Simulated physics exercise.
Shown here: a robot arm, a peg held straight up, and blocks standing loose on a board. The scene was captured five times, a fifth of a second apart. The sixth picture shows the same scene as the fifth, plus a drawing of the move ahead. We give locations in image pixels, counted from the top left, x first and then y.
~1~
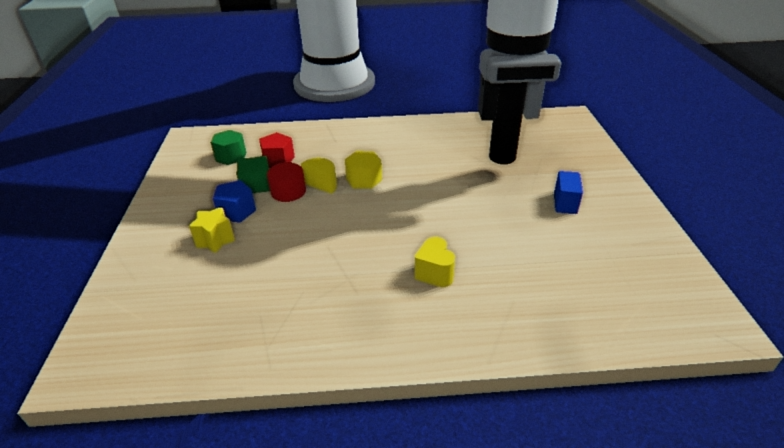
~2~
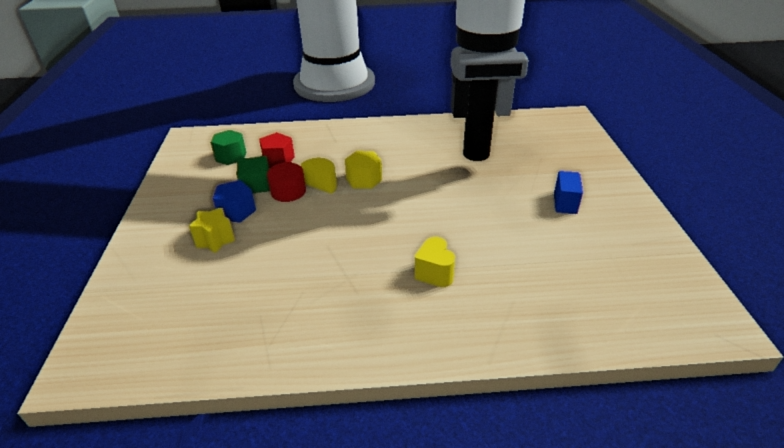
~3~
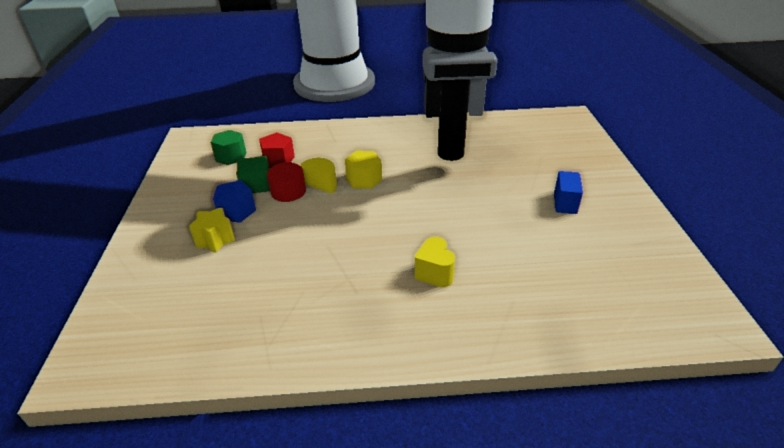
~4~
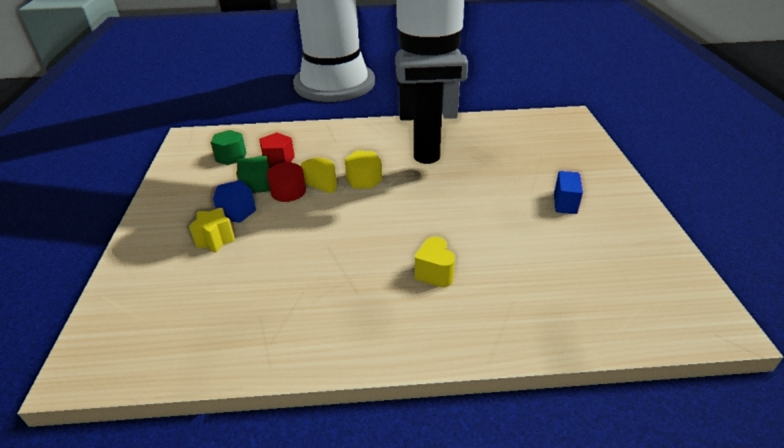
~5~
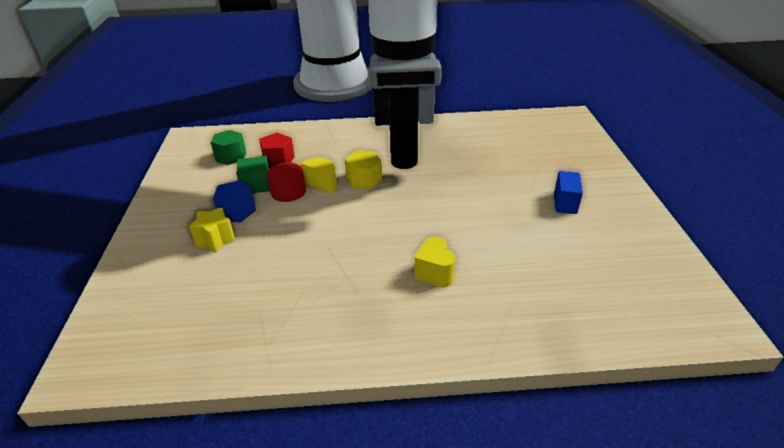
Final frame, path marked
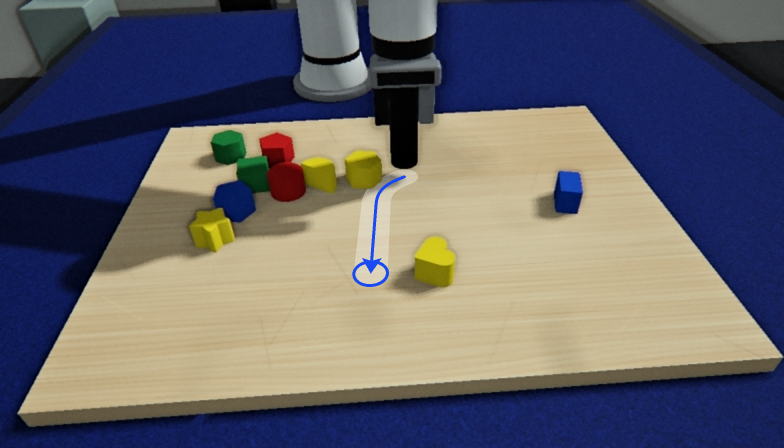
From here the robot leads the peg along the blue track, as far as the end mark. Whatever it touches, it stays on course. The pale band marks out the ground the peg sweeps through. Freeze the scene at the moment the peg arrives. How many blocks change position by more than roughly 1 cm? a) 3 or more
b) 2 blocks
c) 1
c - 1.
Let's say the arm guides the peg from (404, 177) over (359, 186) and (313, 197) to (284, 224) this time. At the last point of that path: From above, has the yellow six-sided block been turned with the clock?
Yes, it checks out.
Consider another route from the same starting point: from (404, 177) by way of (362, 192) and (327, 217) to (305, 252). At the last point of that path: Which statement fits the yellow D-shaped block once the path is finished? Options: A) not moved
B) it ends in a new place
Letter B.
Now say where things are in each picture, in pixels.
Lower end of the peg (502, 158), tops of blocks, yellow six-sided block (363, 159), yellow heart-shaped block (436, 251), in the first frame.
Peg (476, 155), blocks as before, in the second frame.
Peg (451, 154), blocks as before, in the third frame.
Peg (427, 157), blocks as before, in the fourth frame.
Peg (404, 162), yellow six-sided block (363, 159), yellow heart-shaped block (436, 251), in the fifth frame.
The drawn path runs from (404, 177) through (377, 200) and (374, 234) to (371, 273).
What follows on the original path. One third of the way, peg (376, 186); yellow six-sided block (352, 162), turned 35° clockwise.
Two thirds of the way, peg (373, 219); yellow six-sided block (352, 162), turned 35° clockwise.
At the end, peg (370, 258); yellow six-sided block (352, 162), turned 35° clockwise; yellow heart-shaped block not moved.
